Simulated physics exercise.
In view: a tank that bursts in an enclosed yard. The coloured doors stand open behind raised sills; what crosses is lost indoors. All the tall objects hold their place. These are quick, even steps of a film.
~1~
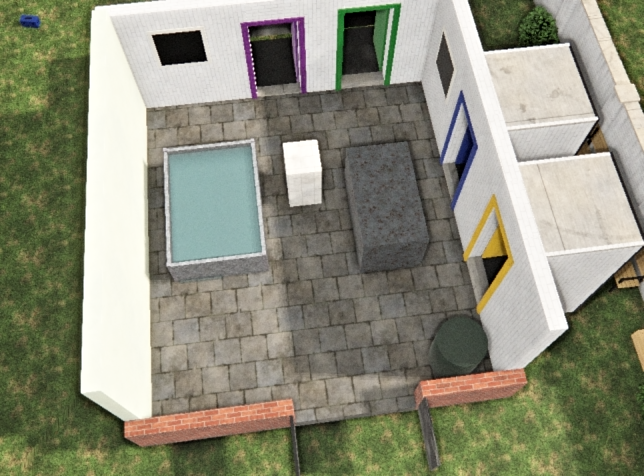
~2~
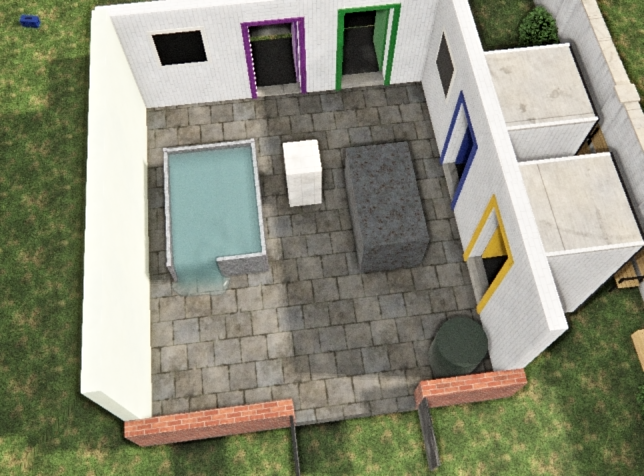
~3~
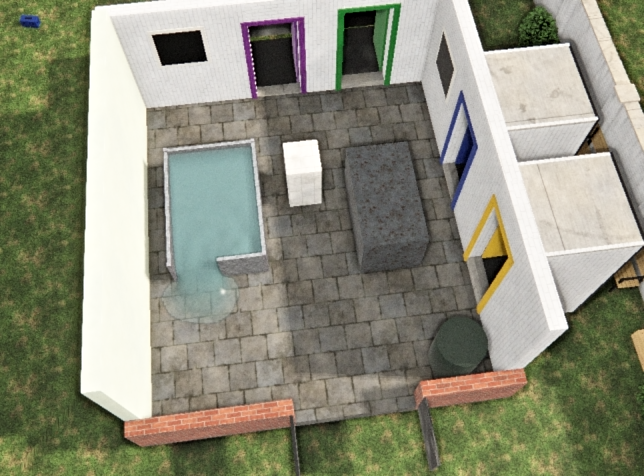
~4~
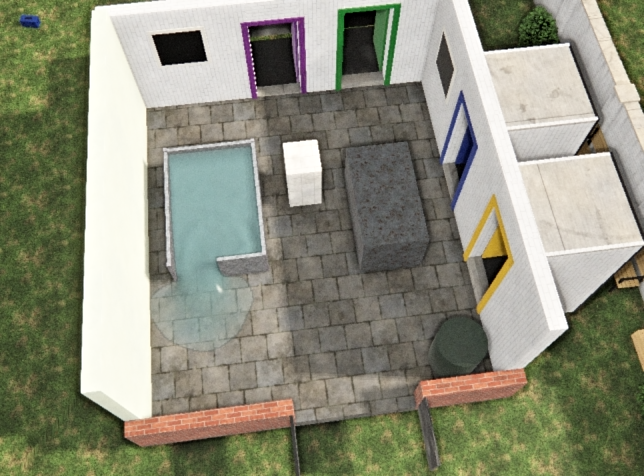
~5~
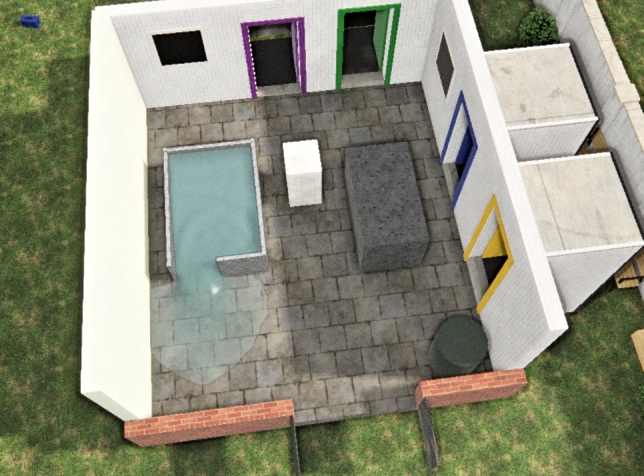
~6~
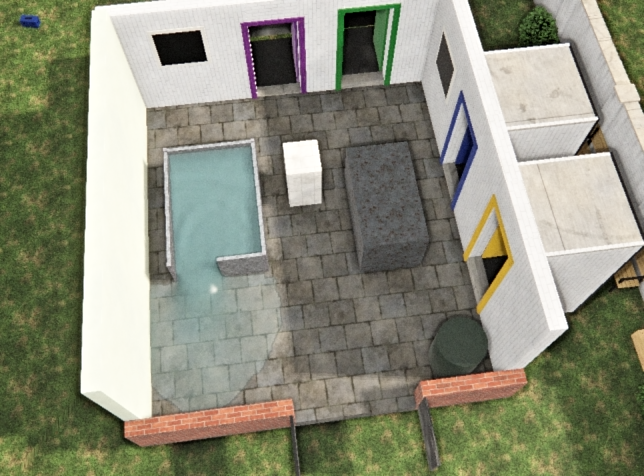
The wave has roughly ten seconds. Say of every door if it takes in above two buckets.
In the end: The yellow door admits no more than that; the blue door admits no more than that; the green door admits no more than that; the purple door admits no more than that.
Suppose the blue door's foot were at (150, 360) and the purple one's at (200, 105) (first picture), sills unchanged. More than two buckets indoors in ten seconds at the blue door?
Blue door takes more.
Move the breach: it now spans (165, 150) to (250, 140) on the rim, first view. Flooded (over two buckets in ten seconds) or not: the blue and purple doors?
In short: The blue one is over; the purple one is over.
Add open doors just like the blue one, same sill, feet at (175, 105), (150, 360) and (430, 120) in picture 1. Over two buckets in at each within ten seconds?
One after the other: Lets less in, floods, holds.
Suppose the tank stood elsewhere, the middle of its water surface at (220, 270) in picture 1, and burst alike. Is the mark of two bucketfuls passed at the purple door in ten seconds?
In short: The purple door keeps below it.
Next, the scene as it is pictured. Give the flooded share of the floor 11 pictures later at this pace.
Close to 25 %.
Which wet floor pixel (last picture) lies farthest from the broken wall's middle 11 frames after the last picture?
Close to (384, 395).
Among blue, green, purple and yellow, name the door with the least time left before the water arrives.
The yellow-painted one.
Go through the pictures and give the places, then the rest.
Still water in the tank at (213, 202), in the first frame.
Water pours out at (198, 271) and has run to (225, 285), in the second frame.
Water pours out at (199, 272) and has run to (217, 318), in the third frame.
The front is at (212, 346), out from the gap at (199, 272), in the fourth frame.
The front is at (199, 379), out from the gap at (199, 272), in the fifth frame.
The front is at a hidden place, out from the gap at (199, 272), in the sixth frame.
A moment on, water covers 20 % of the floor; the yellow door not reached, the blue door not reached, the green door not reached, the purple door not reached.
Next, water covers 25 % of the floor; the yellow door not reached, the blue door not reached, the green door not reached, the purple door not reached.
Then, water covers 40 % of the floor; the yellow door not reached, the blue door not reached, the green door not reached, the purple door not reached.
Later, water covers 60 % of the floor; the yellow door under two buckets in, the blue door wet at the sill, nothing in, the green door not reached, the purple door not reached.
In the end, water covers 85 % of the floor; the yellow door under two buckets in, the blue door wet at the sill, nothing in, the green door wet at the sill, nothing in, the purple door wet at the sill, nothing in.
